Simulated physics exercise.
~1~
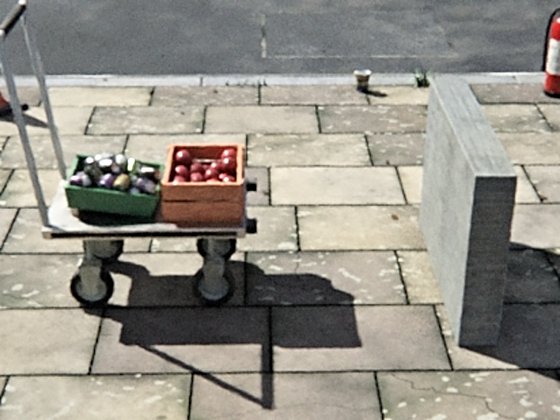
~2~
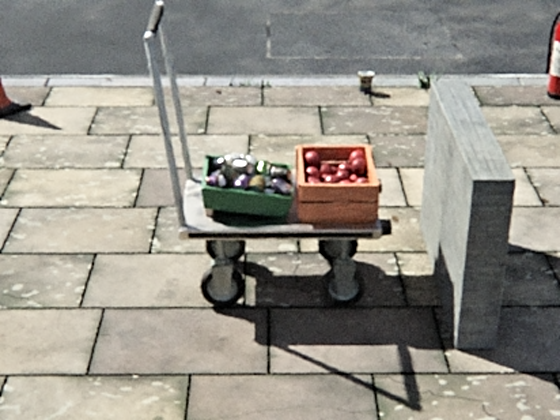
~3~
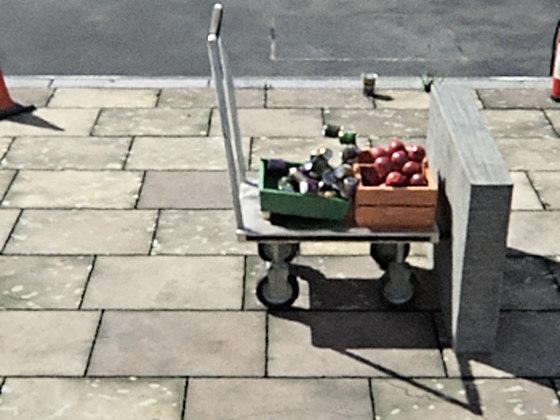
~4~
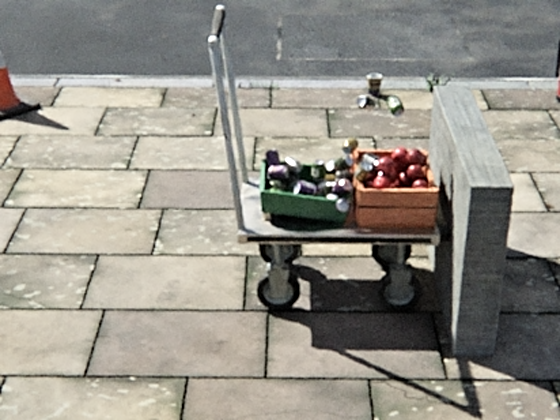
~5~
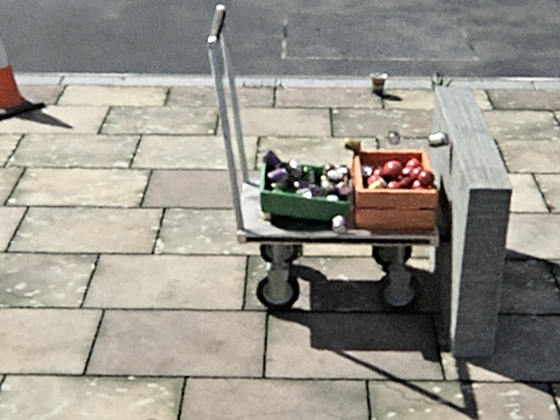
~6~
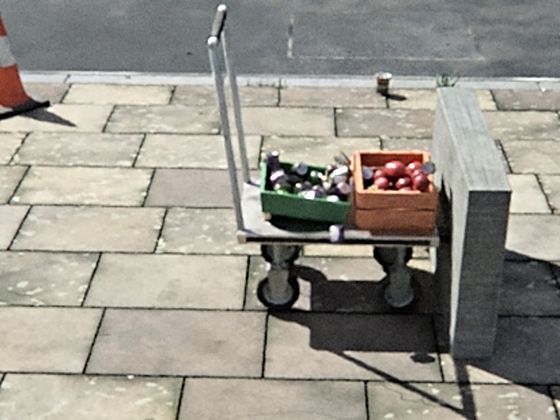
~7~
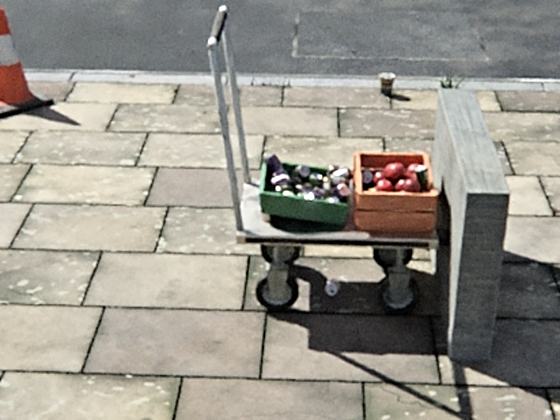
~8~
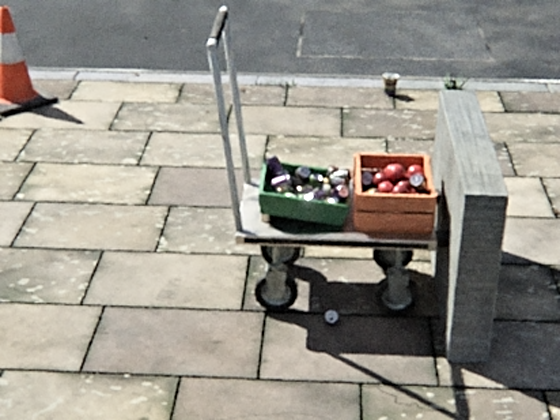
A flatbed trolley with an upright handle rolls right across sunlit paving, seen from above and to the side, carrying a green crate of small dark and pale cans on the left and an orange crate of red apples on the right. It meets a grey slab wall and stops. Several cans spring up from the green crate toward the orange one, some flying beyond it toward the wall. One pale can drops past the deck's front edge. Finally, the trolley stands against the wall, both crates in place, with a small can on the paving beneath.
